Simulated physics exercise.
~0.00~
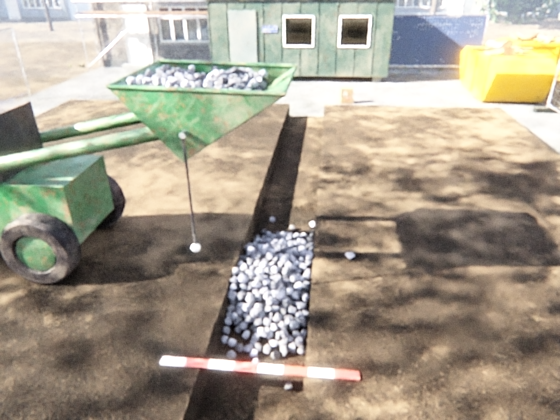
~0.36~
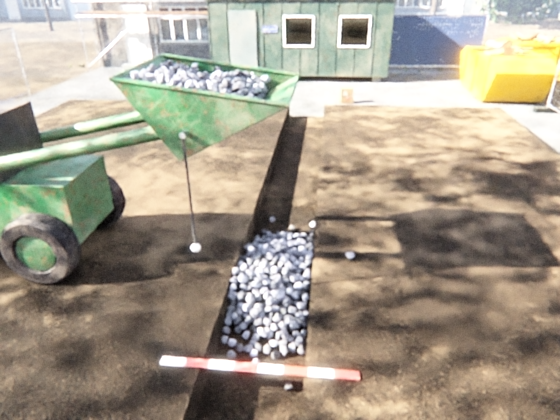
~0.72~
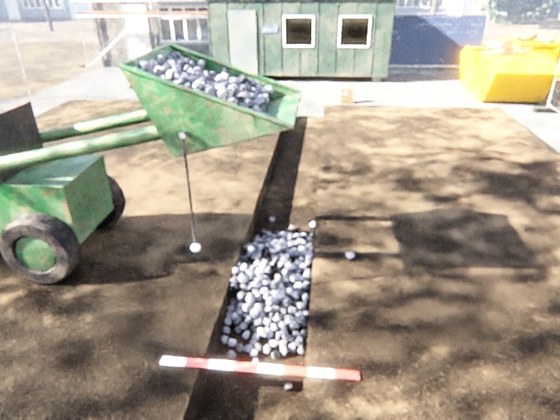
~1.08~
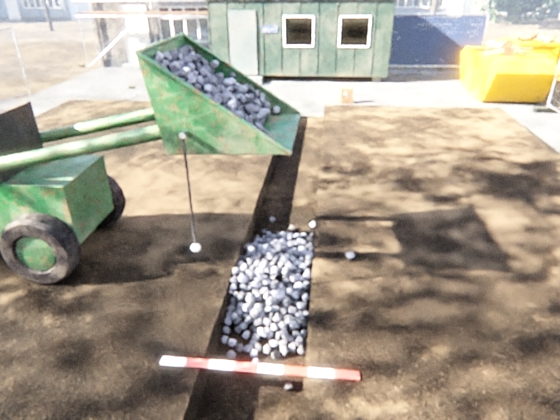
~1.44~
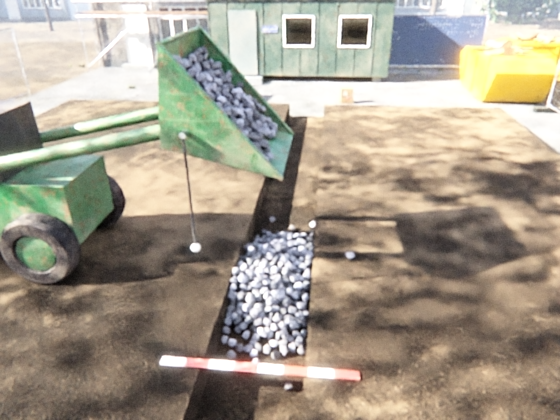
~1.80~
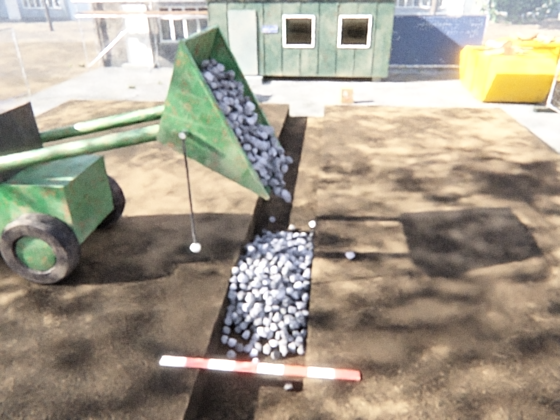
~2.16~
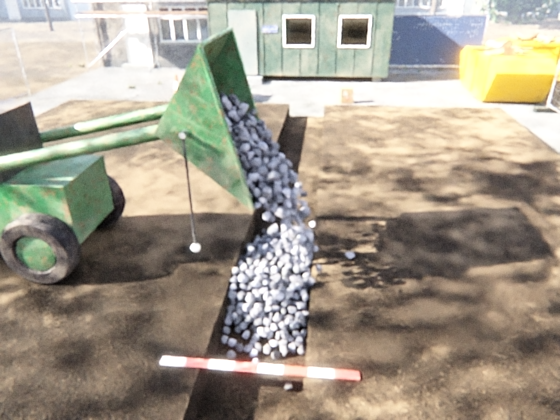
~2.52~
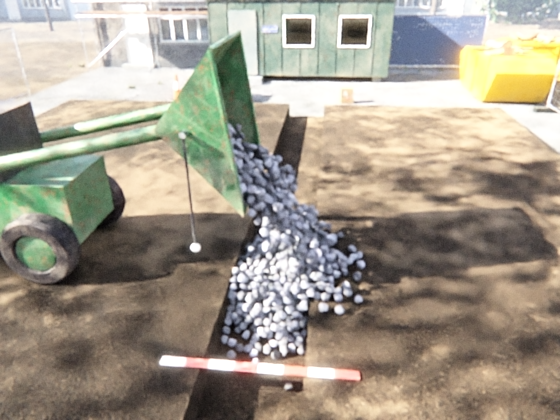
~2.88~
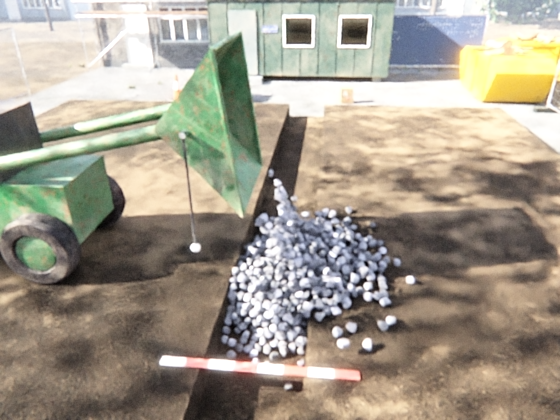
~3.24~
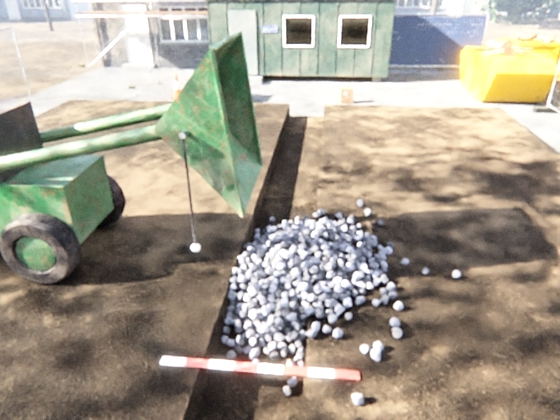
A green loader stands at the left of a bare brown yard, seen from slightly above, its raised skip heaped with grey stones over a narrow dark trench. Some stones already lie in the trench behind a red and white staff, with a green cabin and a yellow container beyond. The skip tips forward to the right, its stones at first staying in place. Then they slide over the lip and pour down onto the earlier ones. The skip stops steeply tilted and empty, while the pile spreads over the trench's right edge, with a few stones scattered on the ground.
